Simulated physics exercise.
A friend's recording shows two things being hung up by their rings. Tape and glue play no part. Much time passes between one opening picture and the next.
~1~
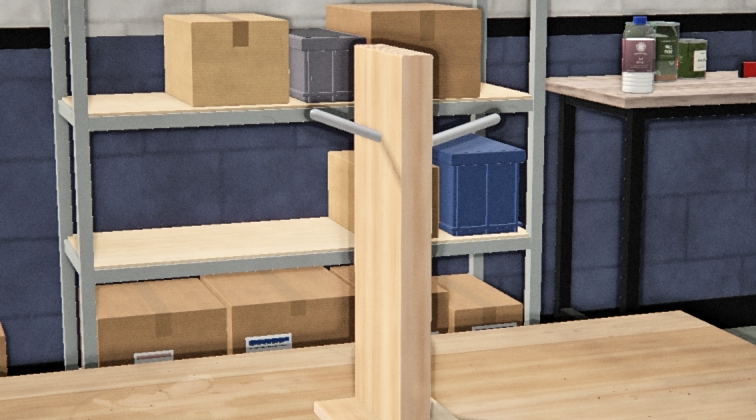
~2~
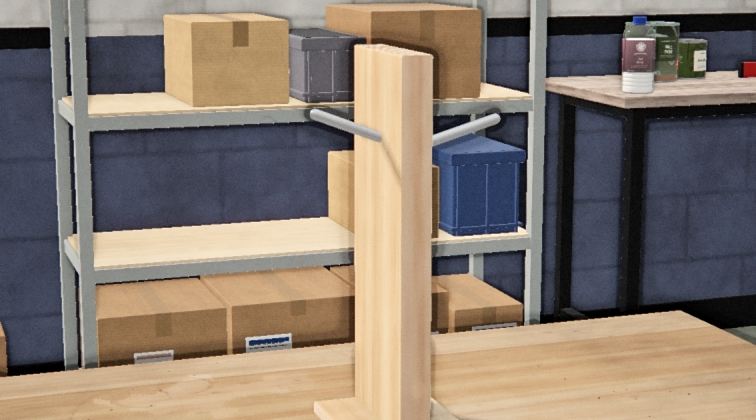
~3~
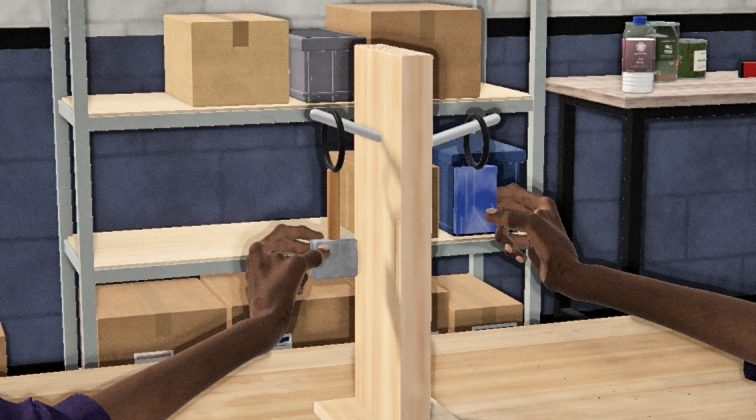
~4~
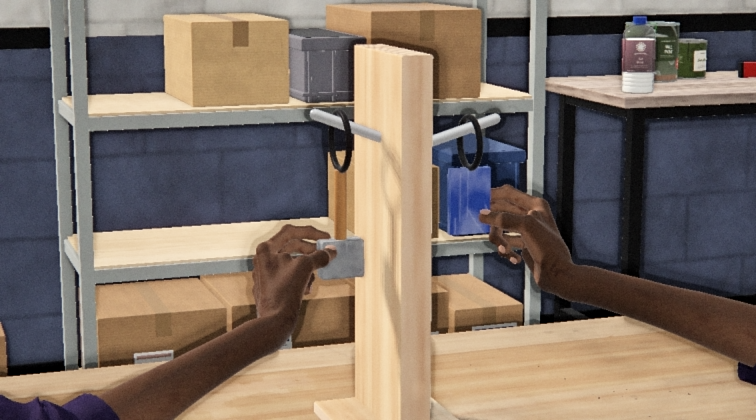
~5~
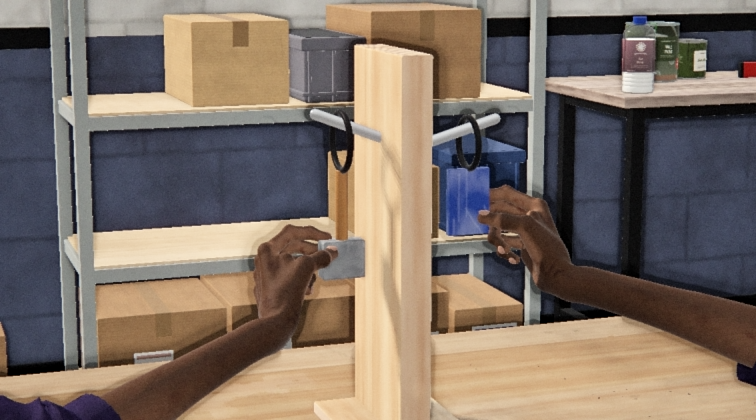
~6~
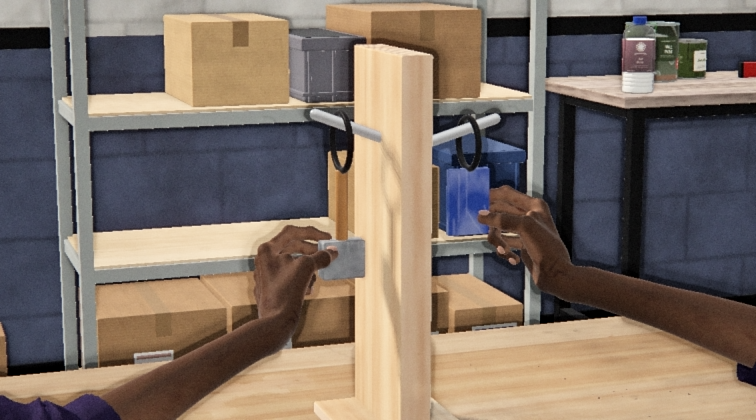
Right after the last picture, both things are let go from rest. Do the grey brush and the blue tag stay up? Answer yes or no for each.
Answers: Grey brush: Yes; blue tag: Yes.
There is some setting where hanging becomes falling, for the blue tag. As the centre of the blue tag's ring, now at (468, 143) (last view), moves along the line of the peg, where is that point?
Roughly (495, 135).
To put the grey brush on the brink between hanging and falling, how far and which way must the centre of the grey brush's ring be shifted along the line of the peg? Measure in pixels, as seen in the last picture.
Roughly 32 pixels to the left.
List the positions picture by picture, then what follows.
In the first picture, peg stand (403, 242).
In the second picture, peg stand (403, 242).
In the third picture, still on the way; grey brush (334, 193); peg stand (403, 242).
In the fourth picture, still on the way; blue tag (470, 174); peg stand (403, 242).
In the fifth picture, still on the way; grey brush (341, 194); peg stand (403, 242).
In the sixth picture, in place, still held; grey brush (341, 194); blue tag (468, 175); peg stand (403, 242).
Then, 0.38 s later than the last frame, grey brush at rest near (341, 195); blue tag at rest near (469, 175).
When it is over, the grey brush hangs there, near (341, 195); the blue tag hangs there, near (469, 175).
